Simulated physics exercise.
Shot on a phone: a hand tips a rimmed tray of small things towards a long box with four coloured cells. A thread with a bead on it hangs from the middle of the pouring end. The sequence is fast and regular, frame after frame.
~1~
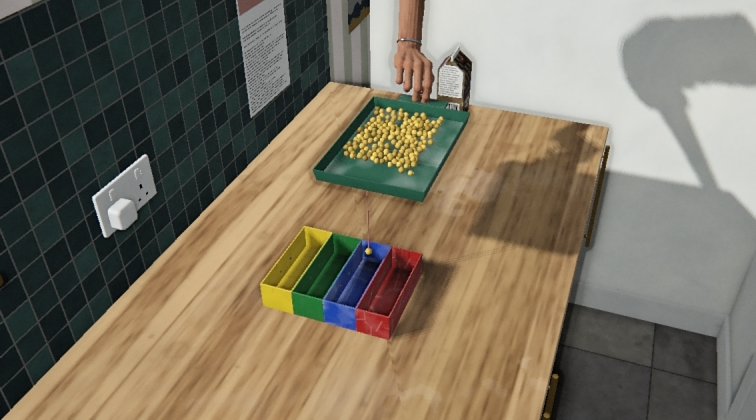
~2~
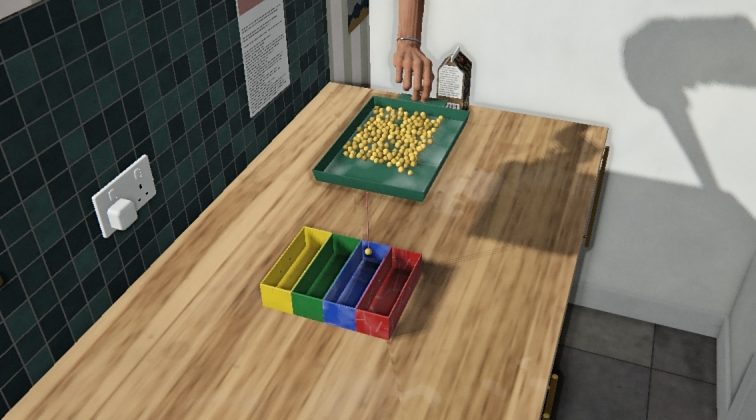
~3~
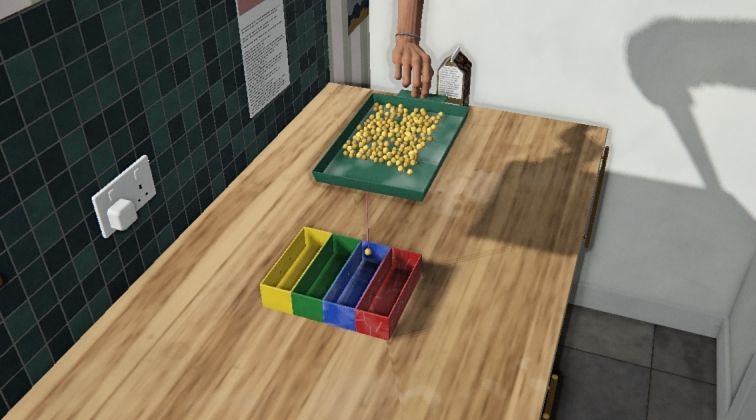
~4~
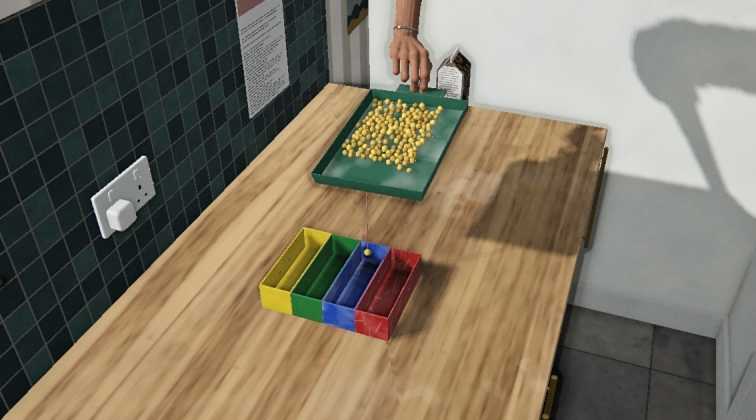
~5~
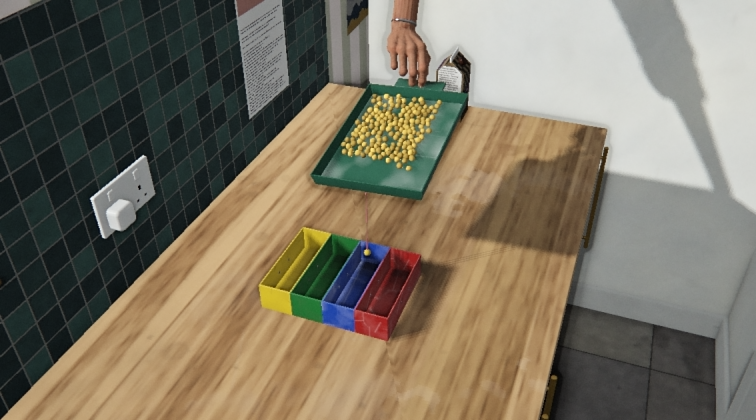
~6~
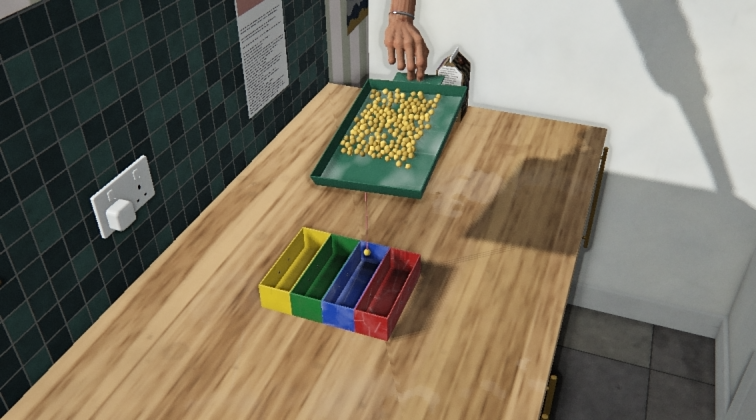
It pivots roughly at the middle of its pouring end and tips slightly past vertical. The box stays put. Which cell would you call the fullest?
I would call the green cell the fullest.
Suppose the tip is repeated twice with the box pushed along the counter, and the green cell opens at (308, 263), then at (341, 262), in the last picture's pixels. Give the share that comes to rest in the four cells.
First try: Around 100 percent; second try: Around 100 percent.
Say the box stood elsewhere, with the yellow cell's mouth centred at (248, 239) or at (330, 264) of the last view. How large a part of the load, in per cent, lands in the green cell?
Close to 0 in a hundred, then close to 10 in a hundred.
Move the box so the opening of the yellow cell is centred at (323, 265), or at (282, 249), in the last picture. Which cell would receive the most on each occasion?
The cell in yellow first, that green cell second.
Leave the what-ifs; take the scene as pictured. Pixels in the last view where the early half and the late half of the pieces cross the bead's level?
I'd place the first part at (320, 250) and the rest at (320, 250).
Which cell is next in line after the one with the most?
The runner-up: The cell in yellow.
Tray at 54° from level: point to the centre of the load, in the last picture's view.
In the last view, the load is centred close to (344, 150).
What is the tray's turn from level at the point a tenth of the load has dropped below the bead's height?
A tilt of roughly 100°.
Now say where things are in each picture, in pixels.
The first picture shows corners of the pouring end near (316, 169) and (423, 191), level; middle of the load near (399, 138), puffed corn balls; bead on its thread near (369, 251); yellow cell near (277, 297); green cell near (308, 305); blue cell near (340, 313); red cell near (373, 322).
The second picture shows corners of the pouring end near (315, 169) and (422, 191), level; middle of the load near (399, 137).
The third picture shows corners of the pouring end near (315, 170) and (422, 191), tipped barely, lowest at the left corner; middle of the load near (399, 135).
The fourth picture shows corners of the pouring end near (314, 172) and (421, 190), tipped a little, lowest at the left corner; middle of the load near (398, 132).
The fifth picture shows corners of the pouring end near (313, 174) and (420, 190), tipped a little, lowest at the left corner; middle of the load near (397, 129).
The sixth picture shows corners of the pouring end near (313, 175) and (419, 189), tipped a little, lowest at the left corner; middle of the load near (396, 125); yellow cell near (275, 298); green cell near (306, 306); blue cell near (338, 314); red cell near (371, 323).
Shortly afterwards, tray tipped steeply; all but a few on the tray; only a few falling or outside the box.
Next, tray tipped right over; all but a few on the tray; only a few in the yellow cell.
Some moments later, tray tipped past a quarter turn; near half in the green cell; near a third in the yellow cell; a little in the blue cell; only a few in the red cell; only a few falling or outside the box.
In the end, tray tipped past a quarter turn; near half in the green cell; near a third in the yellow cell; a little in the blue cell; only a few in the red cell; only a few outside the box.
